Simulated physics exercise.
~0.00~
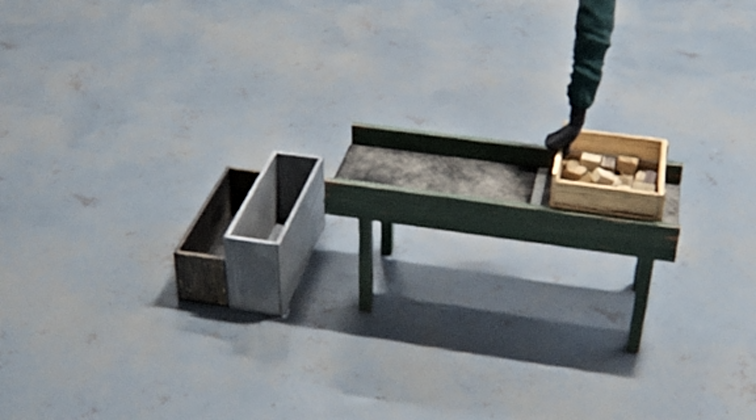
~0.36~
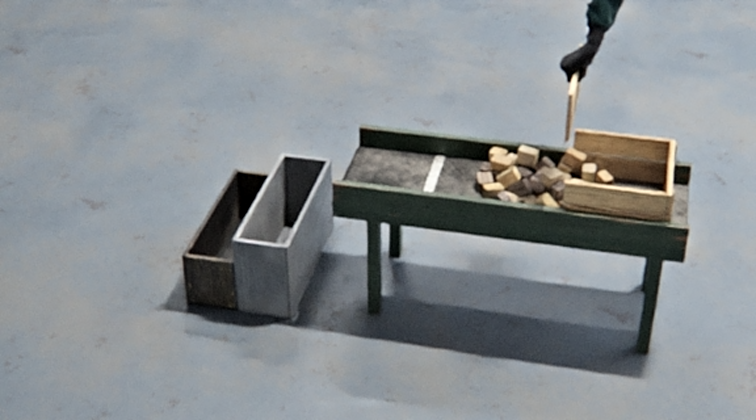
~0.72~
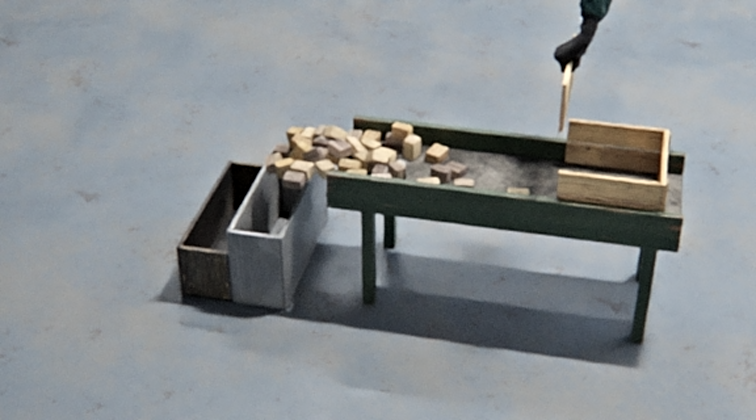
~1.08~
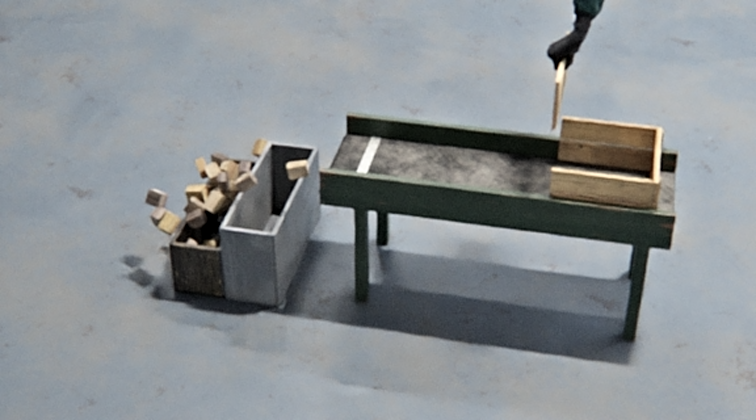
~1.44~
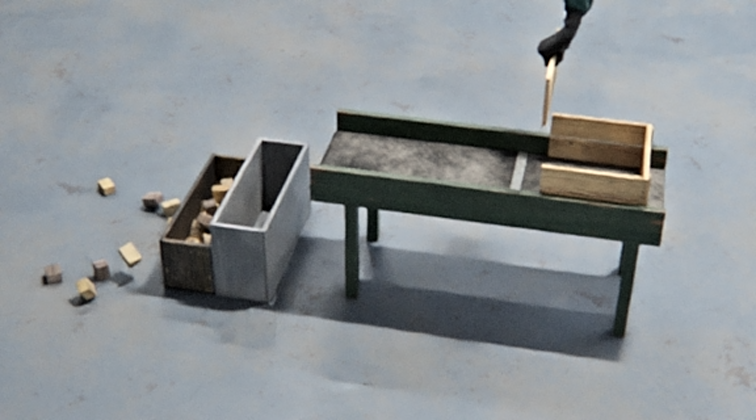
On a smooth grey-blue floor, a belt flings wooden blocks left, mostly into the dark tub.
